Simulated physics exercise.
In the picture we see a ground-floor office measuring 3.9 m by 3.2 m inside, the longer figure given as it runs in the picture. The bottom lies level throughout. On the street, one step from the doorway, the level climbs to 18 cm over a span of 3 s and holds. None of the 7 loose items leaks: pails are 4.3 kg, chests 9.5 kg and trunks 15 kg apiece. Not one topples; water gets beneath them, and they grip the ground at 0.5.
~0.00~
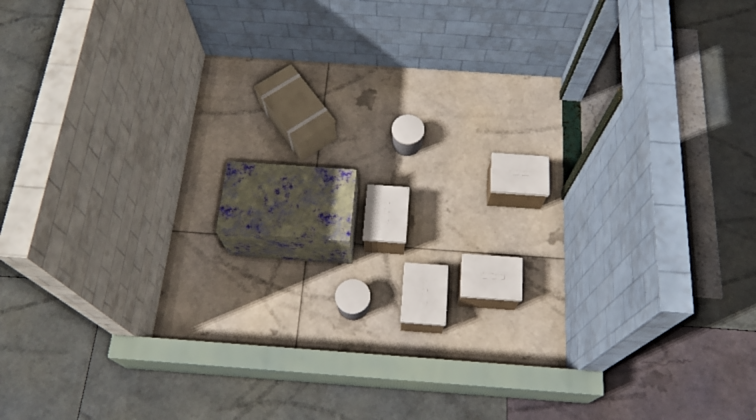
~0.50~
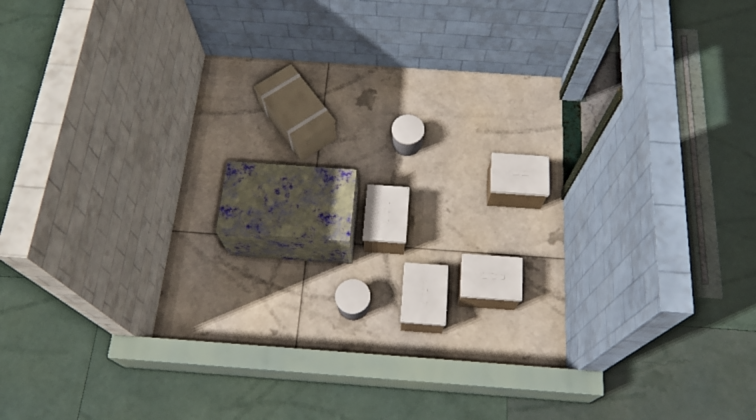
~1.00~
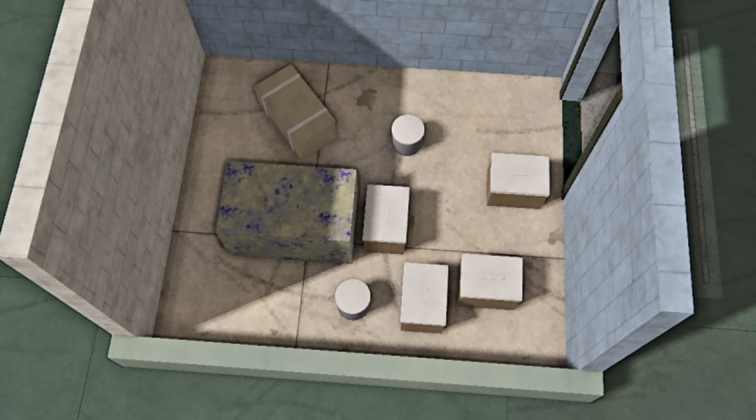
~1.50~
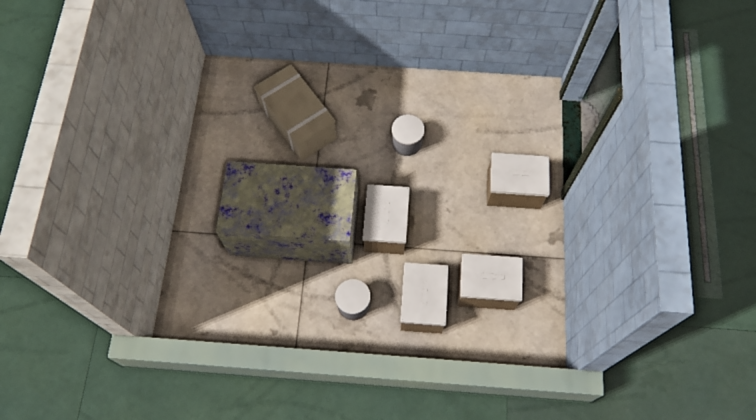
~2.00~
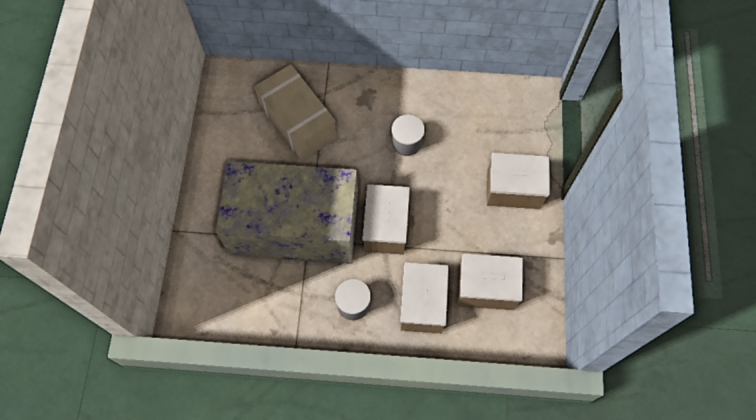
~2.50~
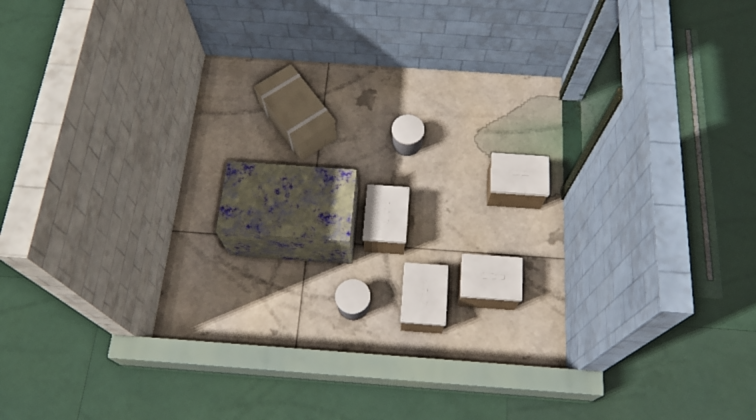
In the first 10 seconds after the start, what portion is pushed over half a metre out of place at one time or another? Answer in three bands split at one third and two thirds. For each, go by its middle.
One third to two thirds.
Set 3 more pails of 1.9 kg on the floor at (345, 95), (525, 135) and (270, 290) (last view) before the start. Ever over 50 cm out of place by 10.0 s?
Beyond the limit; beyond the limit; within the limit.
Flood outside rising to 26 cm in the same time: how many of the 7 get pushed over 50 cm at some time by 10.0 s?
It would come to 6 of them.
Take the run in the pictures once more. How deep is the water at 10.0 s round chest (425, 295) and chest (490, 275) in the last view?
Around 6 cm and 4 cm.
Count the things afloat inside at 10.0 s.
5.
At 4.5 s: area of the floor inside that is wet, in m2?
About 5.5 m2.
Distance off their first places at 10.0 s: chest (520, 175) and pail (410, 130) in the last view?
They've ended up 60 cm and 200 cm away, in that order.
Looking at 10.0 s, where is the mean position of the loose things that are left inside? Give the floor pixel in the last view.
I'd put it around (372, 259).
After 3.5 s 0 of 7 are over 50 cm from their spots; 0 afloat.
After 4.5 s 2 of 7 are over 50 cm from their spots; 0 afloat.
After 7.0 s 3 of 7 are over 50 cm from their spots; 2 afloat.
After 10.0 s 4 of 7 are over 50 cm from their spots, and 4 have been at some point; 5 afloat.
